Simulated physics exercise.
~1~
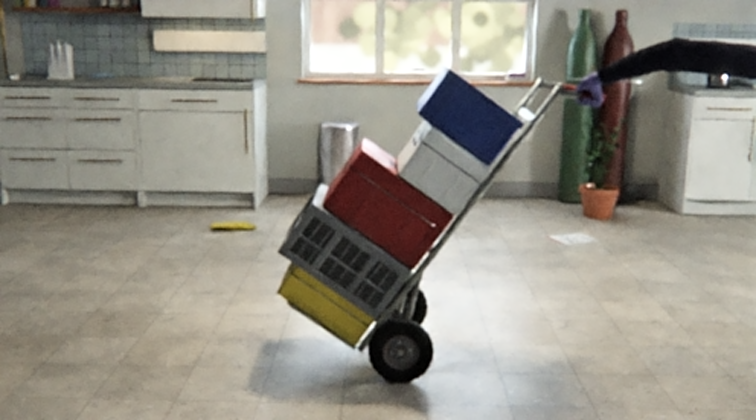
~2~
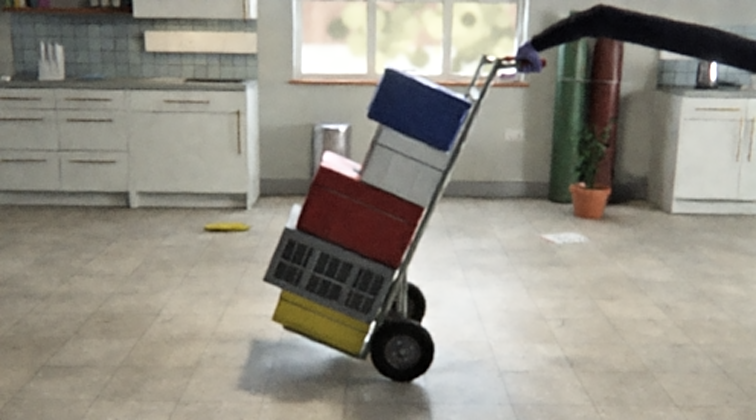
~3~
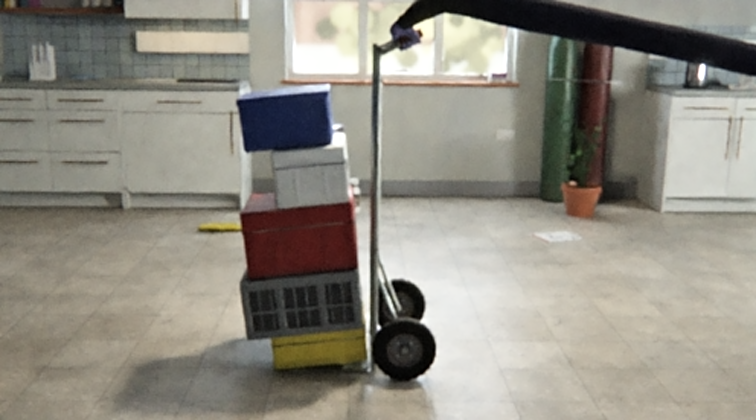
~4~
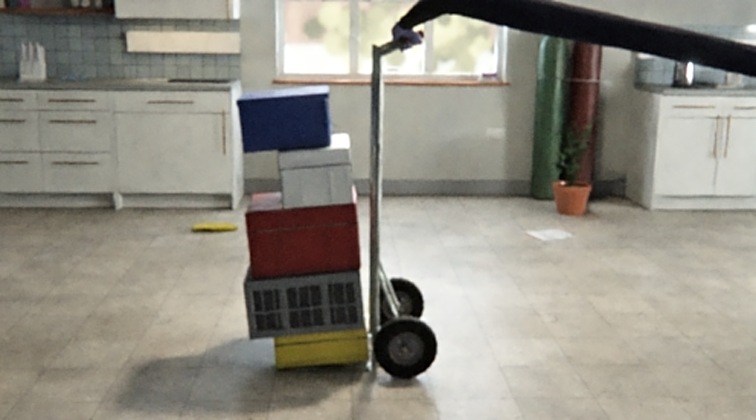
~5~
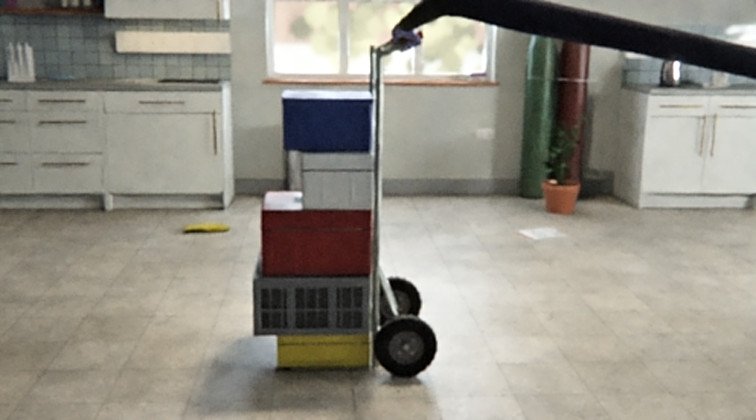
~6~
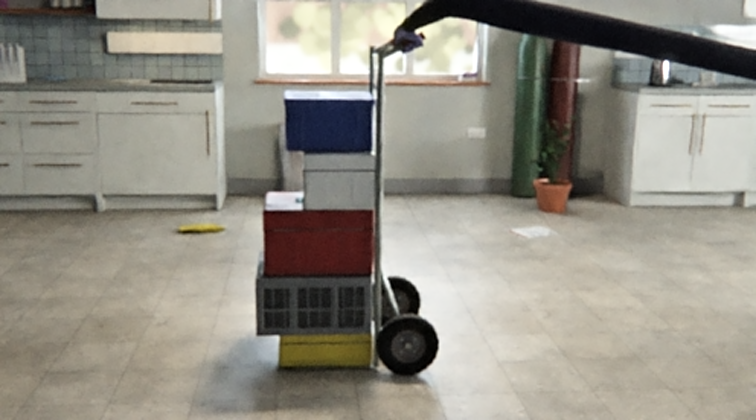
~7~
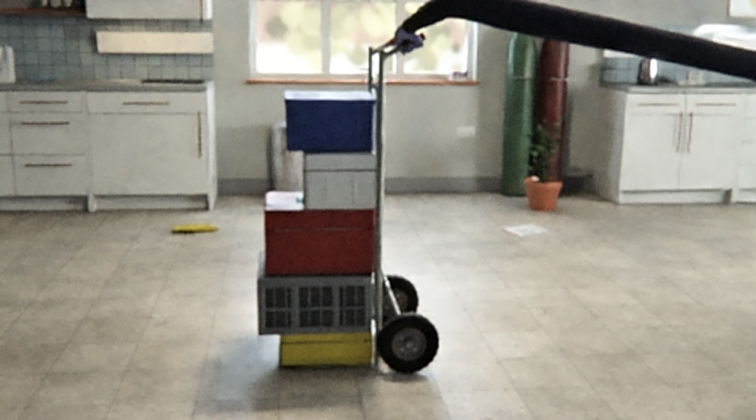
The video shows a gloved hand swinging a tilted hand truck upright in a kitchen, its stack of yellow, grey, red, white and blue containers tipping slightly left away from the frame, then settling back against it and standing still, all five still stacked.
